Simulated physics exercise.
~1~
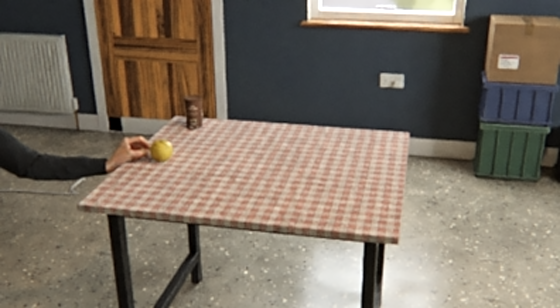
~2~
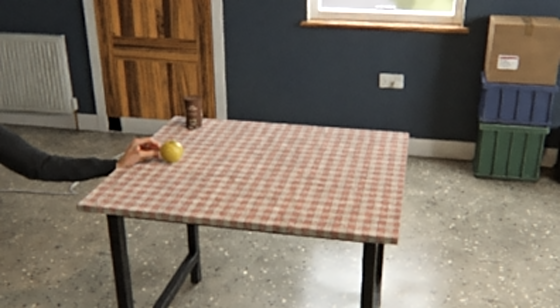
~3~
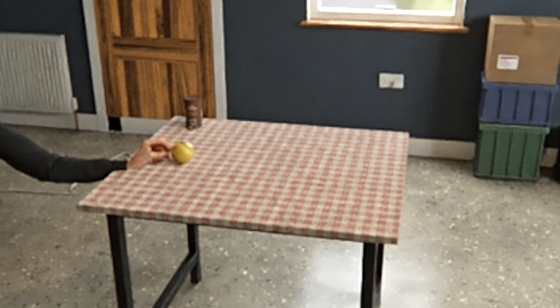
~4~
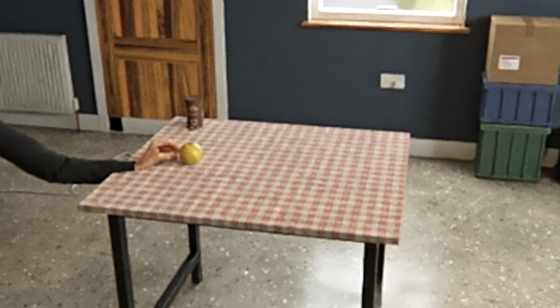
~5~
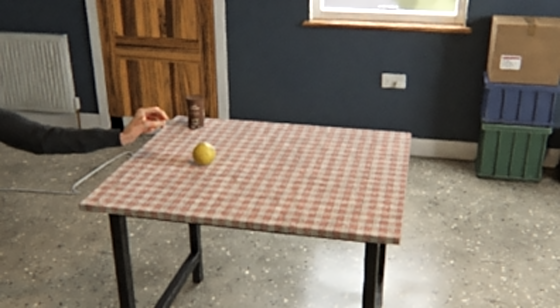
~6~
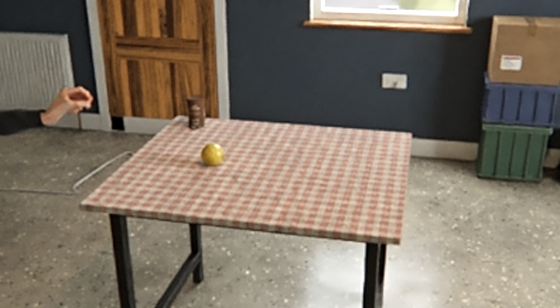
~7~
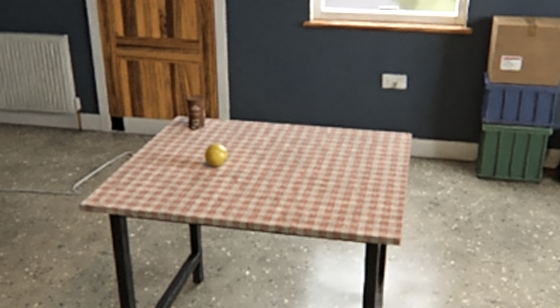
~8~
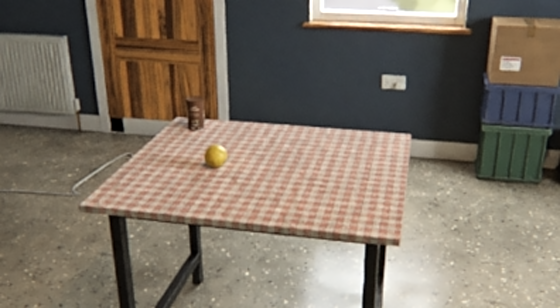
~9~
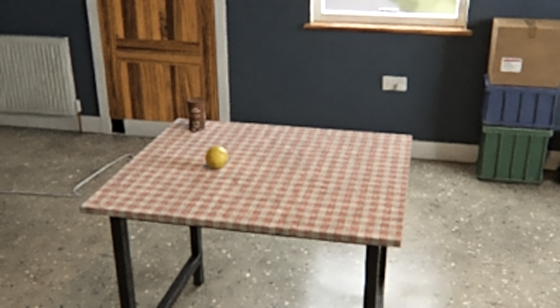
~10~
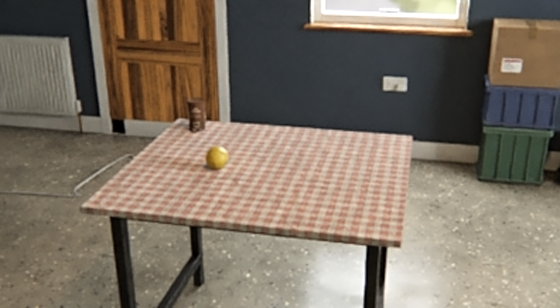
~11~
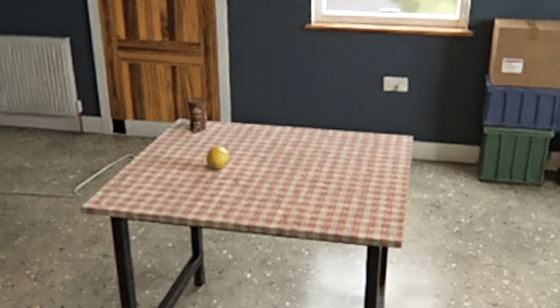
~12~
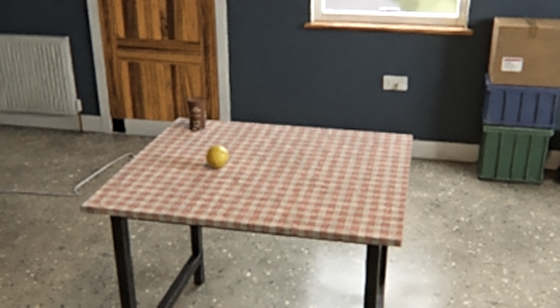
The clip opens on a table covered in a red and white checked pattern, with a small brown tin near its far left corner and a dark-sleeved arm reaching in from the left, its hand at a yellow apple. The hand pushes the apple steadily to the right across the table top. It then lets go and draws back toward the left, while the apple carries on a little further by itself. The hand leaves view and the apple slows to a stop. At the end, the apple rests on the table, right of where it started, and the tin still stands in its place.
